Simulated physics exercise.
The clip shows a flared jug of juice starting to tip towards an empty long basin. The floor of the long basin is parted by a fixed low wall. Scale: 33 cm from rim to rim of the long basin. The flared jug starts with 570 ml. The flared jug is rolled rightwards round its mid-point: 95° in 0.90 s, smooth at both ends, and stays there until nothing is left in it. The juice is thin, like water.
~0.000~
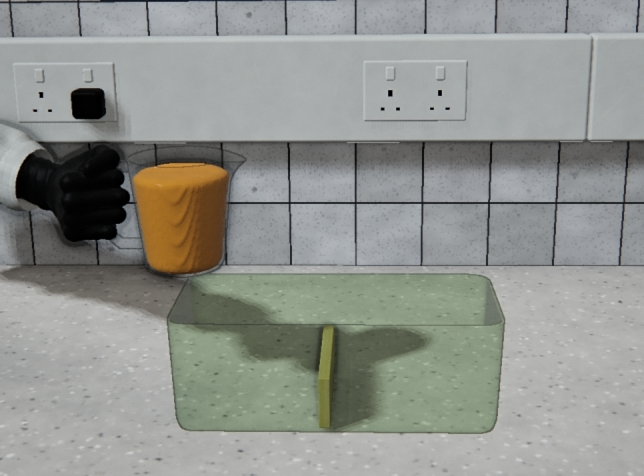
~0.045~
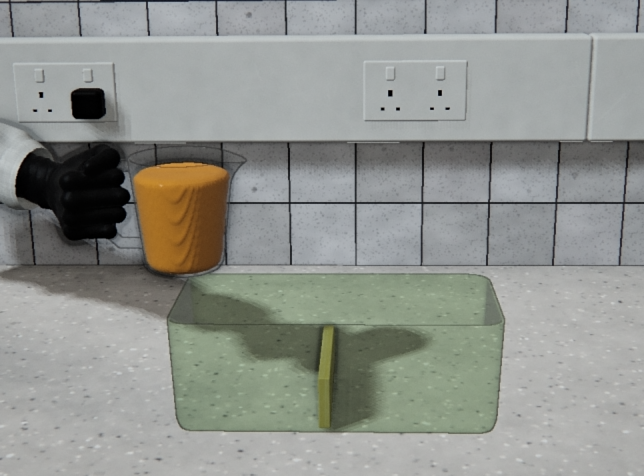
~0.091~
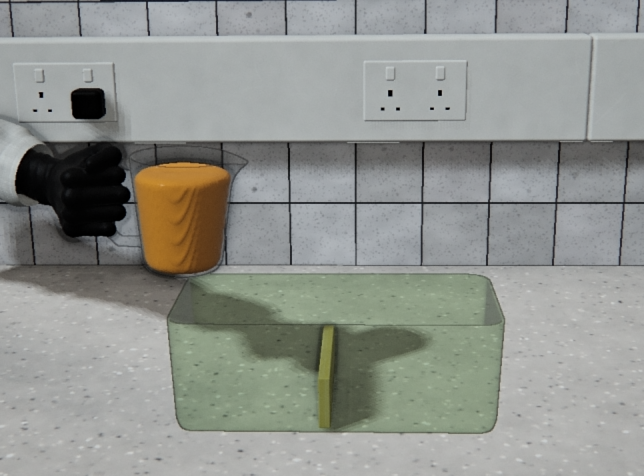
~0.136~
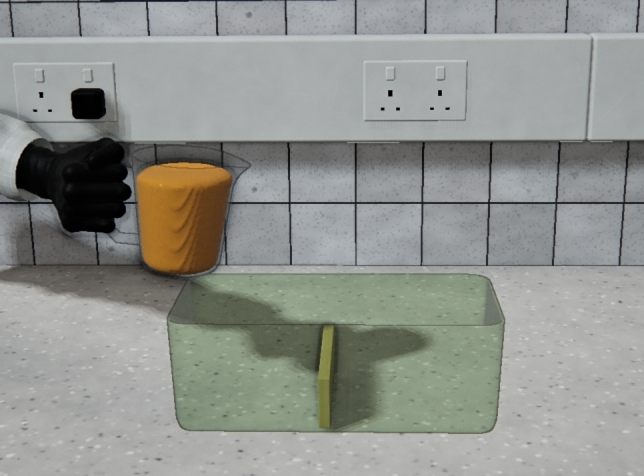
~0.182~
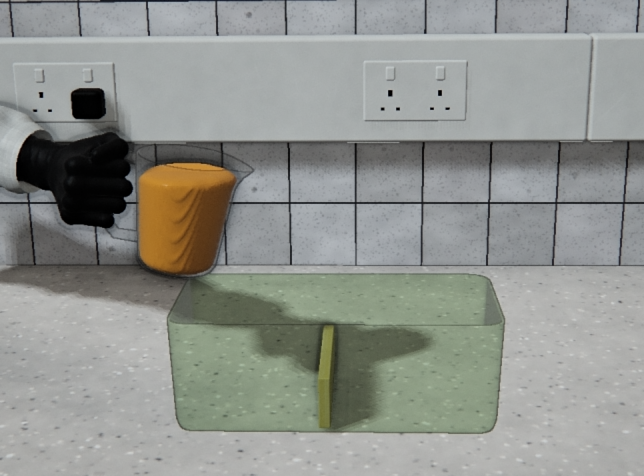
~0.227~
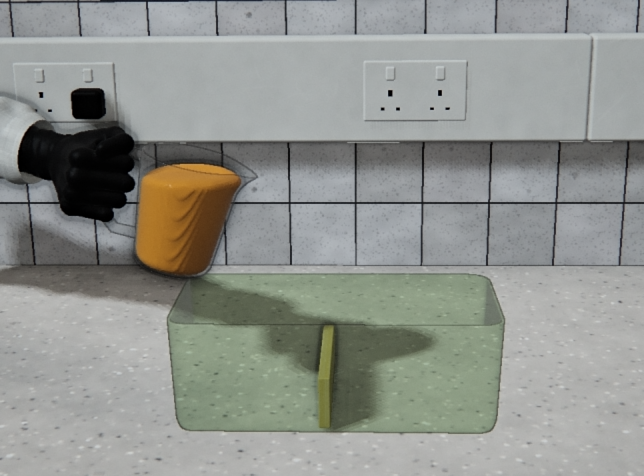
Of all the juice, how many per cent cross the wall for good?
The far part has some 11 per cent.
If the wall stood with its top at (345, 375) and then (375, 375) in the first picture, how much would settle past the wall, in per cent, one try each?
In turn about 10 and 10 per cent.
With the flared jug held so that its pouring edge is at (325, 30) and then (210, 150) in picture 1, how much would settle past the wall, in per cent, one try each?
First 95, then 5 per cent.
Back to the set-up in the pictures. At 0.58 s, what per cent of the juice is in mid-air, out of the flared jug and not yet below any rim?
About 16 per cent.
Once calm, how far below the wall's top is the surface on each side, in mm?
Left about 32 mm, right about 54 mm.
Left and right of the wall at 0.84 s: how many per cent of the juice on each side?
Left about 50, right about 10.
After 0.58 s the tilt is 68° and 76 per cent is still to pour, 6 is left of the wall and 2 right of it.
After 0.84 s the tilt is 94° and 28 per cent is still to pour, 50 is left of the wall and 10 right of it.
After 1.11 s the tilt is 95° and 5 per cent is still to pour, 82 is left of the wall and 10 right of it.
After 1.40 s the tilt is 95° and 1 per cent is still to pour, 88 is left of the wall and 11 right of it.
In the end 89 per cent lies left of the wall, 11 right of it and 1 outside.
